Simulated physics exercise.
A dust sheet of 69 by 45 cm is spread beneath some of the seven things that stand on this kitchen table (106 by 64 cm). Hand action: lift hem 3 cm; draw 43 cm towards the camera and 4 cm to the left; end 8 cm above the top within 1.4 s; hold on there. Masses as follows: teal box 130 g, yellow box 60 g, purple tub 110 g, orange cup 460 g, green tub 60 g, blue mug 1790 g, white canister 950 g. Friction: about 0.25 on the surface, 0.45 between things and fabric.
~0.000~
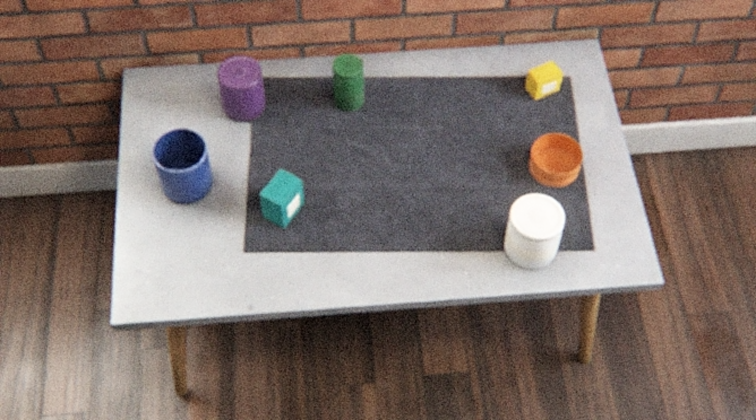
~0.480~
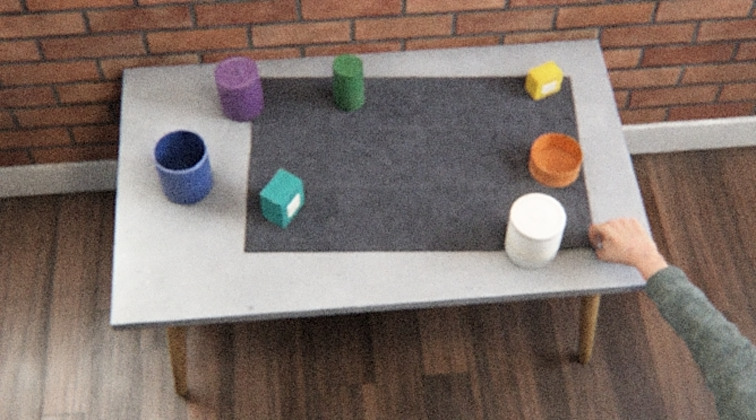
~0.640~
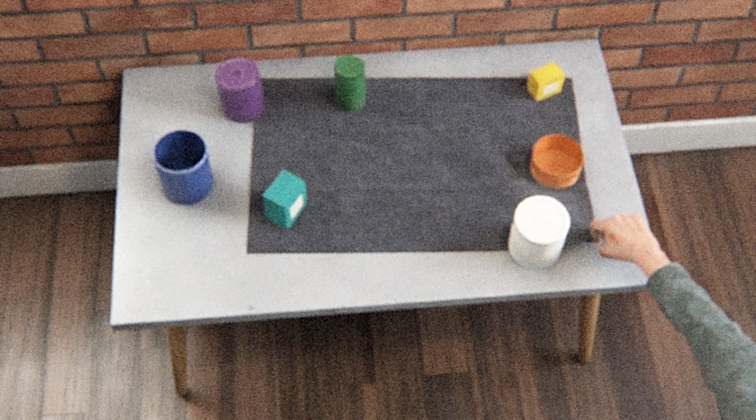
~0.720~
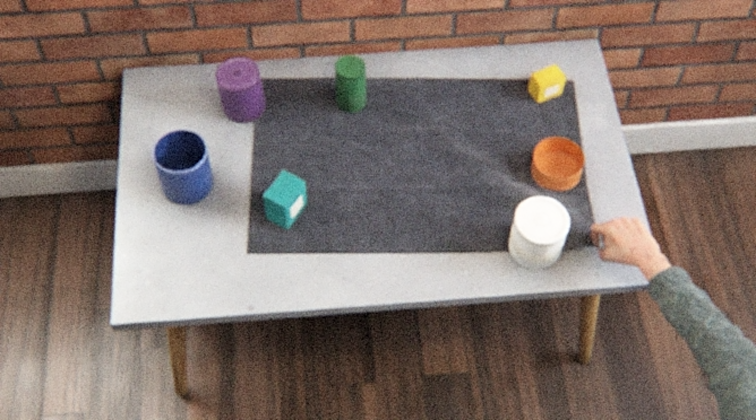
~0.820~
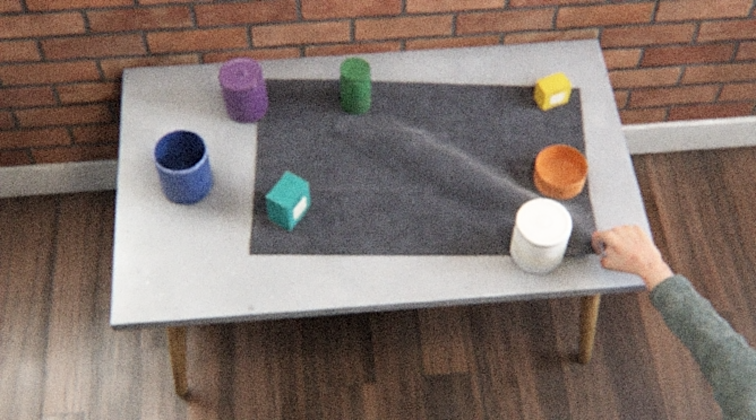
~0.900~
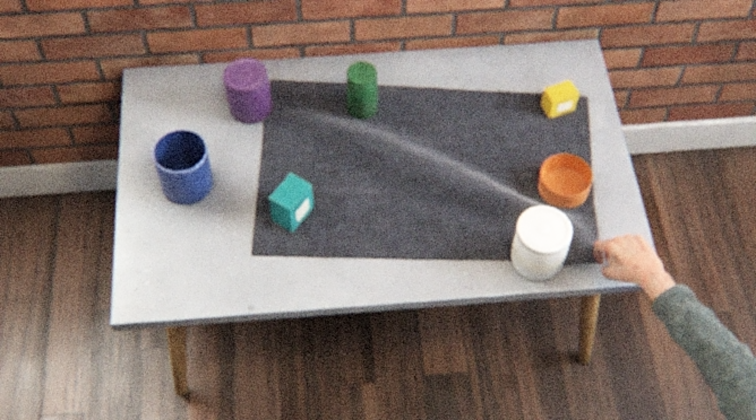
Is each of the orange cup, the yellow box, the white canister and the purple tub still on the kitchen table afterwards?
Result: Orange cup: Overboard; yellow box: Overboard; white canister: Overboard; purple tub: Aboard.
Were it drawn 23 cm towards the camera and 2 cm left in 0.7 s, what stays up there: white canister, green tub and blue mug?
So the white canister comes down, the green tub does not fall, and the blue mug does not fall.
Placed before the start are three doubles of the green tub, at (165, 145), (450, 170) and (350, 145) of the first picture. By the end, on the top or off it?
Taking them one by one: Is left on top, then is lost, then is lost.
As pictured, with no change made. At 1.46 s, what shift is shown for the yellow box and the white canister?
Yellow box 35 cm, white canister over the edge.
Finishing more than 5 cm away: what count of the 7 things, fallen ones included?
After counting, the figure is 5.
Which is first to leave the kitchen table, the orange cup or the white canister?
The white one leads the way.
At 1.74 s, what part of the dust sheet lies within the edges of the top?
Around 35 percent.
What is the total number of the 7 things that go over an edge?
Count recorded: 5.
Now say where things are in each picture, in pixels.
Orange cup (557, 153); yellow box (546, 71); white canister (538, 215); purple tub (239, 72); dust sheet corners (244, 252) (570, 77) (595, 250), in the first picture.
Purple tub (237, 72); dust sheet corners (244, 252) (571, 77); grip (596, 246), in the second picture.
White canister (542, 217); teal box (284, 188); dust sheet corners (247, 253) (572, 78); grip (598, 243), in the third picture.
Yellow box (549, 75); orange cup (559, 157); dust sheet corners (248, 253) (574, 81); grip (598, 246), in the fourth picture.
Yellow box (554, 82); orange cup (562, 165); white canister (544, 221); dust sheet corners (250, 254) (580, 88); grip (599, 254), in the fifth picture.
Orange cup (567, 174); yellow box (562, 90); white canister (545, 228); purple tub (246, 74); dust sheet corners (252, 255) (588, 97); grip (601, 263), in the sixth picture.
At 1.2 s, 95 % of the dust sheet is still over the top; yellow box 20 cm off its start, orange cup 18 cm off its start, white canister 14 cm off its start.
At 1.5 s, 75 % of the dust sheet is still over the top; yellow box 37 cm off its start, orange cup 32 cm off its start, white canister over the edge.
At 1.7 s, 35 % of the dust sheet is still over the top; yellow box over the edge, orange cup over the edge, white canister over the edge.
At 2.0 s, 20 % of the dust sheet is still over the top; yellow box over the edge, orange cup over the edge, white canister over the edge.
At 3.6 s, 0 % of the dust sheet is still over the top; yellow box over the edge, orange cup over the edge, white canister over the edge, purple tub 3 cm off its start at (254, 75).
